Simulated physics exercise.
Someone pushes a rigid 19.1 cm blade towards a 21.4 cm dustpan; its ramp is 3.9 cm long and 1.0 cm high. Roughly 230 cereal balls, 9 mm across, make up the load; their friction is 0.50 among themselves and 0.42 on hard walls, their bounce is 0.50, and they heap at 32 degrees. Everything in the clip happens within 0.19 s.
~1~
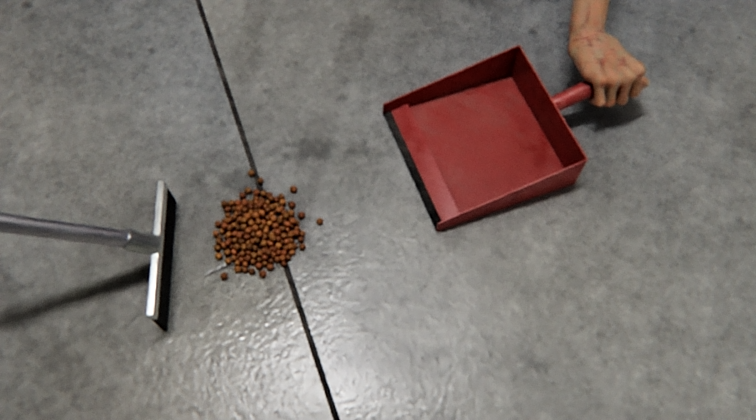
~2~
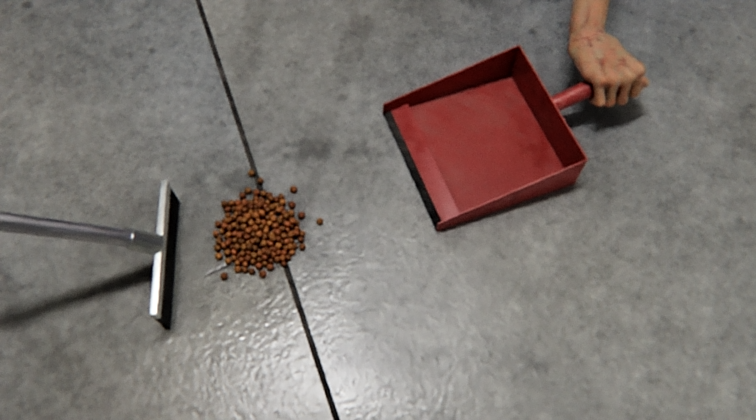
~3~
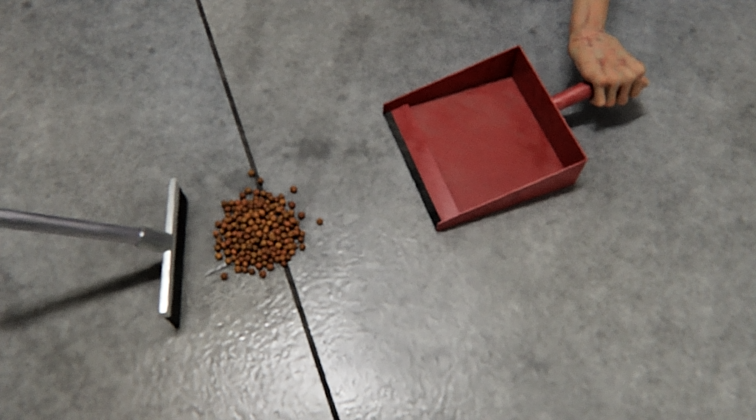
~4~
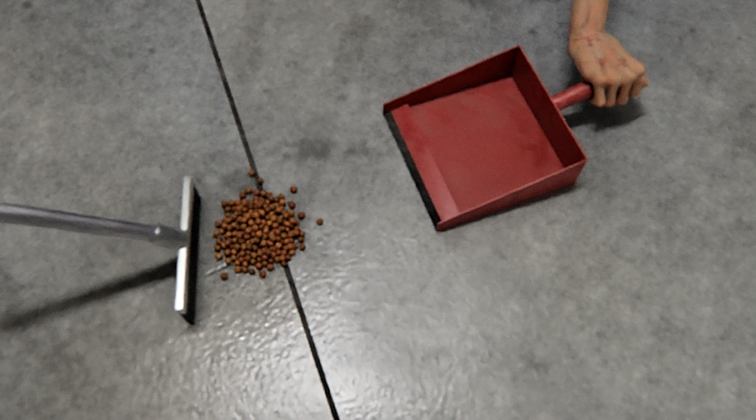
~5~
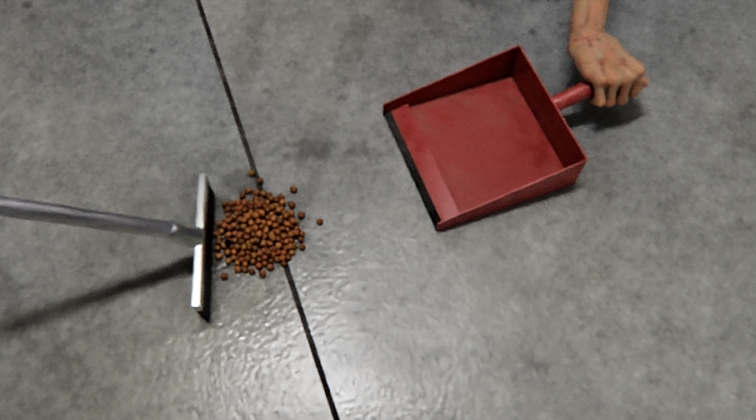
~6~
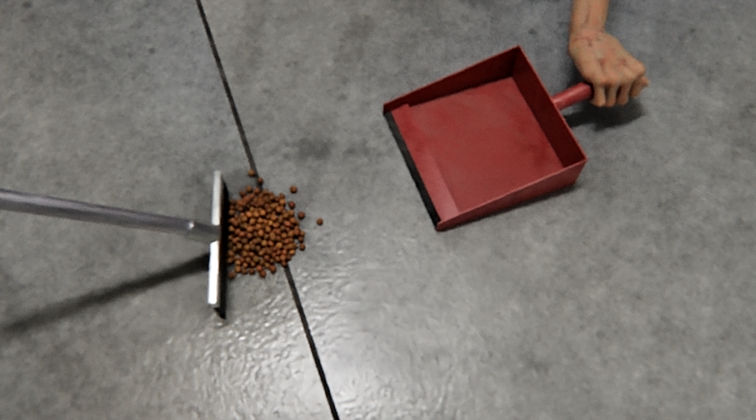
A hand held a red dustpan still on the gray floor while a flat blade on a long handle slid slowly right, reaching a small pile of brown balls and nudging into its left side.
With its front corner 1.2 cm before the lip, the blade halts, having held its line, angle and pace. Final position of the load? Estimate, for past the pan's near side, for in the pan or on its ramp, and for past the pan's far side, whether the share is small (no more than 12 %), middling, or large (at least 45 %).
Estimate - past the pan's near side: Middling, in the pan or on its ramp: Middling, past the pan's far side: Small.
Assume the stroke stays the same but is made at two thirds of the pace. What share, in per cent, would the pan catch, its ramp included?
Then near 25 in a hundred.
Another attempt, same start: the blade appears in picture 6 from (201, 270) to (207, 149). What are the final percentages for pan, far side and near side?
Pan 0; far 5; near 0.
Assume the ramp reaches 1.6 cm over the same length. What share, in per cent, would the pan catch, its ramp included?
25 per cent.
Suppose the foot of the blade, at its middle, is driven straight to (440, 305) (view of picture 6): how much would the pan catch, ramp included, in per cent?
About 0 %.
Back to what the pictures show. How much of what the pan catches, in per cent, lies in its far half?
Close to 10 %.
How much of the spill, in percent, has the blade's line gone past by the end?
Estimate: Around 10 %.
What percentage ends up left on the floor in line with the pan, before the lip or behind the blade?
That works out near 50 percent.
Then, 0.24 s after the last picture, middle of the blade 16 cm from the lip; 0 % over the lip, far side 0 %, near side 10 %.
Then, 0.39 s after the last picture, middle of the blade 8 cm from the lip; 0 % over the lip, far side 0 %, near side 20 %.
Then, 0.67 s after the last picture, middle of the blade 4 cm from the lip; 25 % over the lip, far side 0 %, near side 25 %.
In the end, near side 25 %, pan 25 %, far side 0 %, in front of the lip or behind the blade 50 %.
